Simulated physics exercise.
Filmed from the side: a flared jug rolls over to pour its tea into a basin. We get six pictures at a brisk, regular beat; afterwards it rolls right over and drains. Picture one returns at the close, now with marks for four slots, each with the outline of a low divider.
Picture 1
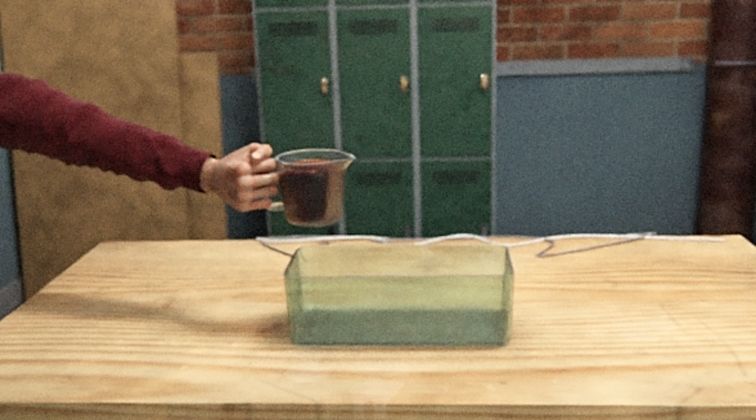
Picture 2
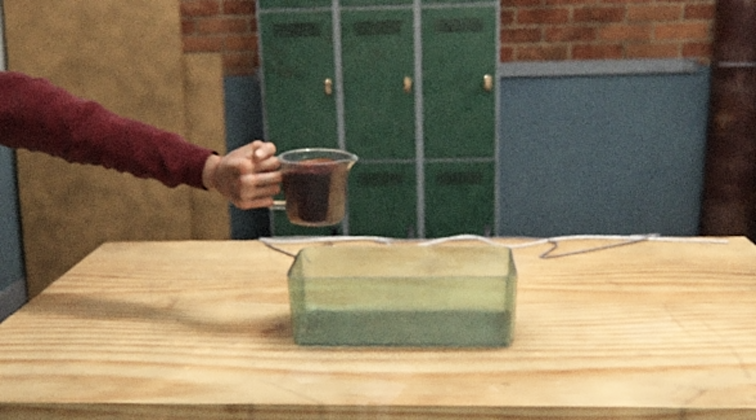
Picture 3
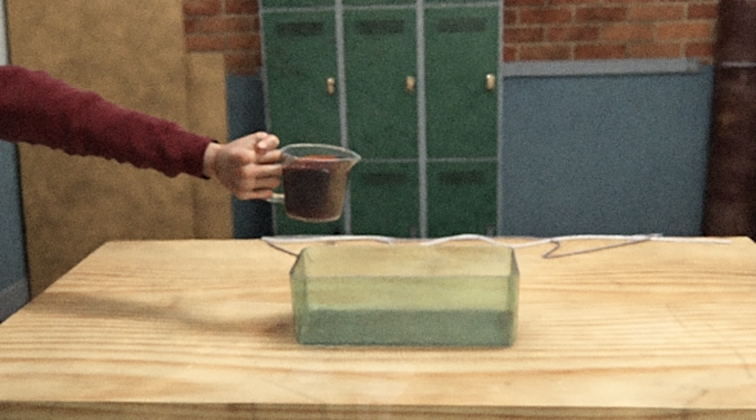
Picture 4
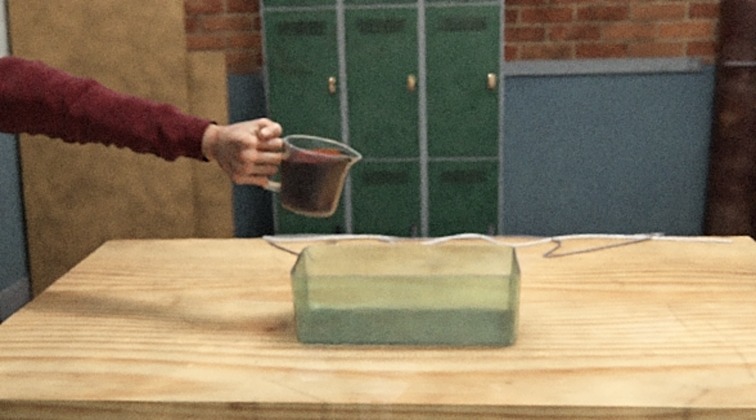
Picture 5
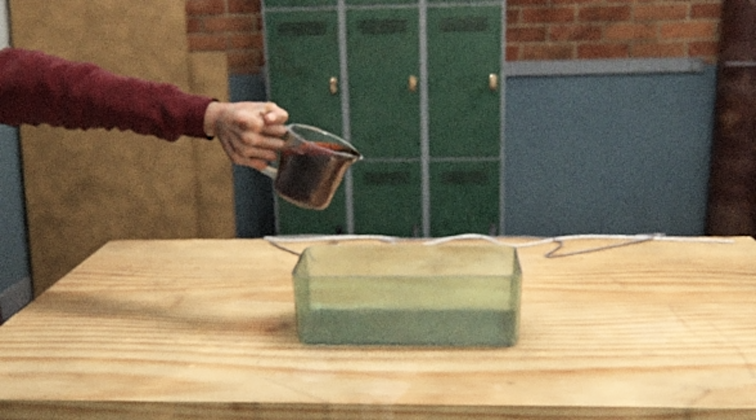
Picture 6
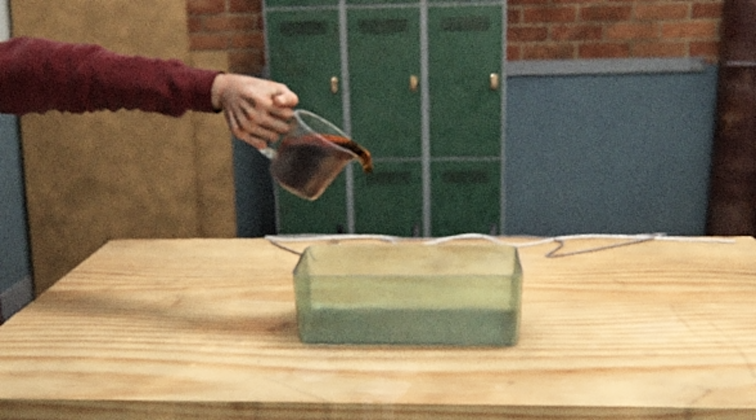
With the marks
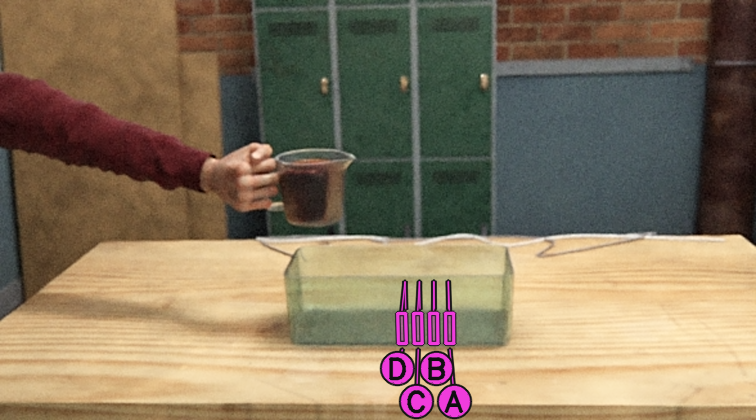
A jug of dark tea tilts rightward in a hand until tea runs over its lip.
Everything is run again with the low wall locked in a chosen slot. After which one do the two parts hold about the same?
Go for B.
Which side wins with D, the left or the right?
The right side.
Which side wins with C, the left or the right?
More ends on the right.
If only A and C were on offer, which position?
Here it is position C.
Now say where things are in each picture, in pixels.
The first picture shows upright, lip at (354, 158); basin from (291, 343) to (511, 343); nothing has left yet.
The second picture shows upright, lip at (357, 159); nothing has left yet.
The third picture shows tipped about 6°, lip at (360, 158); nothing has left yet.
The fourth picture shows tipped about 14°, lip at (360, 157); nothing has left yet.
The fifth picture shows tipped about 23°, lip at (361, 157); nothing has left yet.
The sixth picture shows tipped about 35°, lip at (362, 157); tea is over the lip, down to (368, 170).
In magenta, A at (449, 349); B at (434, 349); C at (418, 349); D at (402, 349).
If A is chosen, about 90 % ends left of the wall and 7 % right of it; 4 % is lost outside.
If B is chosen, about 54 % ends left of the wall and 43 % right of it; 3 % is lost outside.
If C is chosen, about 16 % ends left of the wall and 82 % right of it.
If D is chosen, about 6 % ends left of the wall and 92 % right of it.
